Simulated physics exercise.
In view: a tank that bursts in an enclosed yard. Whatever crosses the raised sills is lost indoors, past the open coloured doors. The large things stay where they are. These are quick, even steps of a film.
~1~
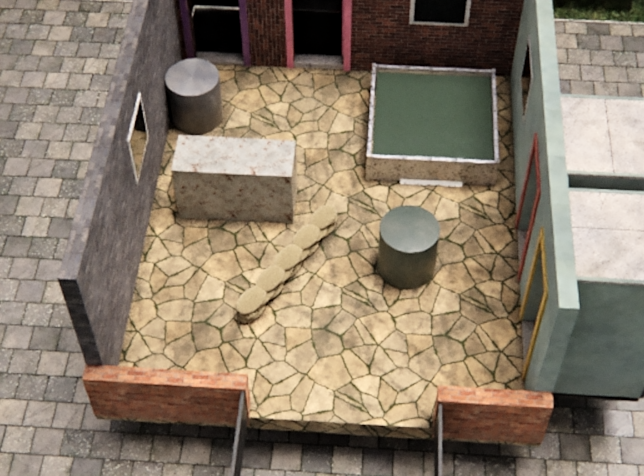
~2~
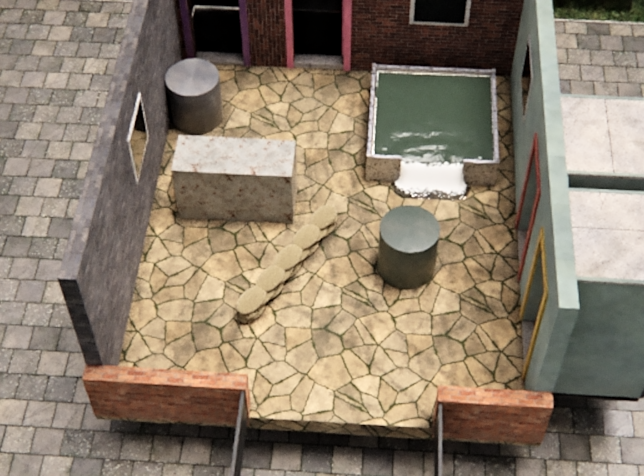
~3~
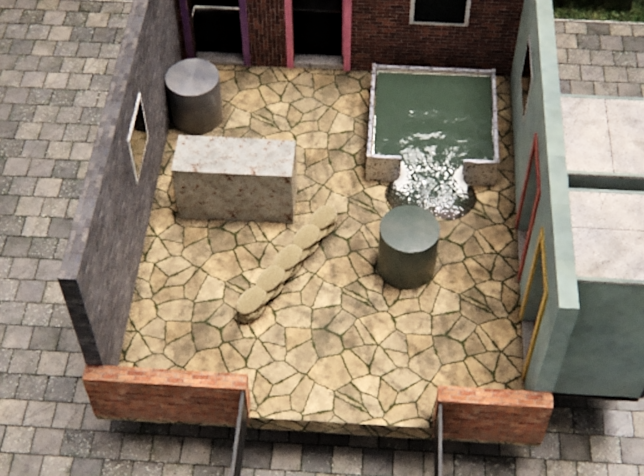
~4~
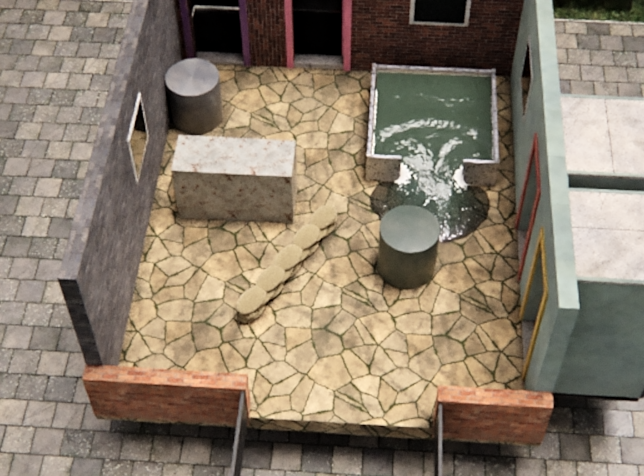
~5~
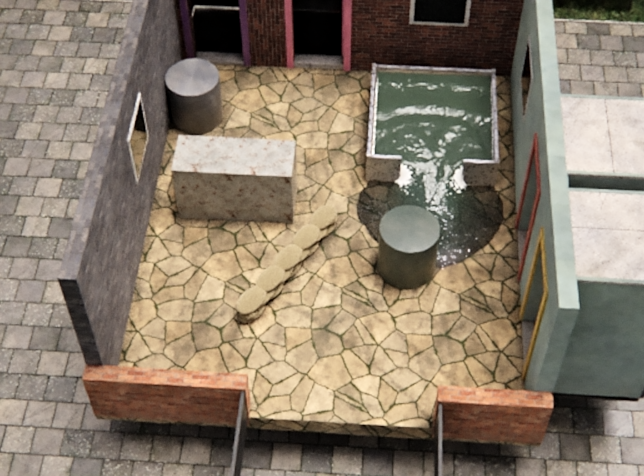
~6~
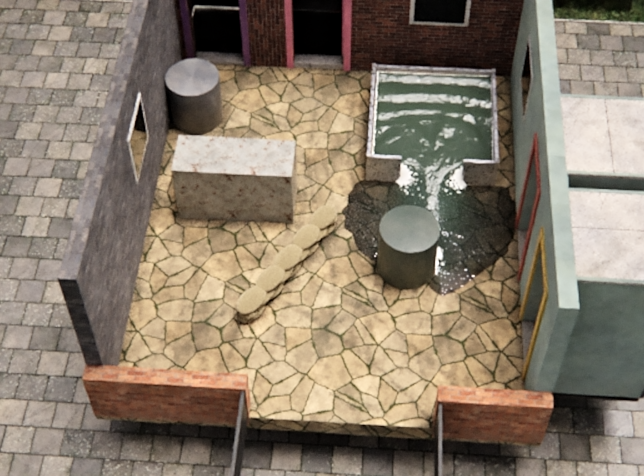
Water pours from a gap in the tank and spreads across the stone yard around a cylinder.
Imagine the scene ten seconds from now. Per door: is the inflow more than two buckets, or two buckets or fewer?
In the end the red door exceeds two buckets; the pink door does not exceed two buckets; the yellow door exceeds two buckets; the purple door does not exceed two buckets.
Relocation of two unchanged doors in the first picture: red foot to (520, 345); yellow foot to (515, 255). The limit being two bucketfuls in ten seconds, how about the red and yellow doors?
Result - red door: Crosses the limit; yellow door: Crosses the limit.
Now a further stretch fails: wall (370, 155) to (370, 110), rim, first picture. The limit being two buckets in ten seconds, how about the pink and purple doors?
Pink: Under the line; purple: Over the line.
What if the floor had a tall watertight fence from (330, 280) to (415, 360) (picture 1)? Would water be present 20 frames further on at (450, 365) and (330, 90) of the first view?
As listed: Covered, free of water.
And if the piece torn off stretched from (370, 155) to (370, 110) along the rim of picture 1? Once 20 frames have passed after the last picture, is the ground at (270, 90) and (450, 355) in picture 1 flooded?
The first spot is soaked and the second is spared.
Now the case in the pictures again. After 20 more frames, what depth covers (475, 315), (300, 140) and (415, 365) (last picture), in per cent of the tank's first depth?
Going in order, roughly 8, 0 and 10 %.
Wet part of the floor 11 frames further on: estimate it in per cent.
Some 30 in a hundred.
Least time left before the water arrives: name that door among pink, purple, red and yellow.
It's the one in red.
A moment on, water covers 20 % of the floor; the red door wet at the sill, nothing in, the pink door not reached, the yellow door not reached, the purple door not reached.
Next, water covers 30 % of the floor; the red door under two buckets in, the pink door not reached, the yellow door under two buckets in, the purple door not reached.
Then, water covers 40 % of the floor; the red door over two buckets in, the pink door not reached, the yellow door over two buckets in, the purple door not reached.
Later, water covers 50 % of the floor; the red door over two buckets in, the pink door not reached, the yellow door over two buckets in, the purple door not reached.
In the end, water covers 70 % of the floor; the red door far over two buckets in, the pink door not reached, the yellow door over two buckets in, the purple door not reached.
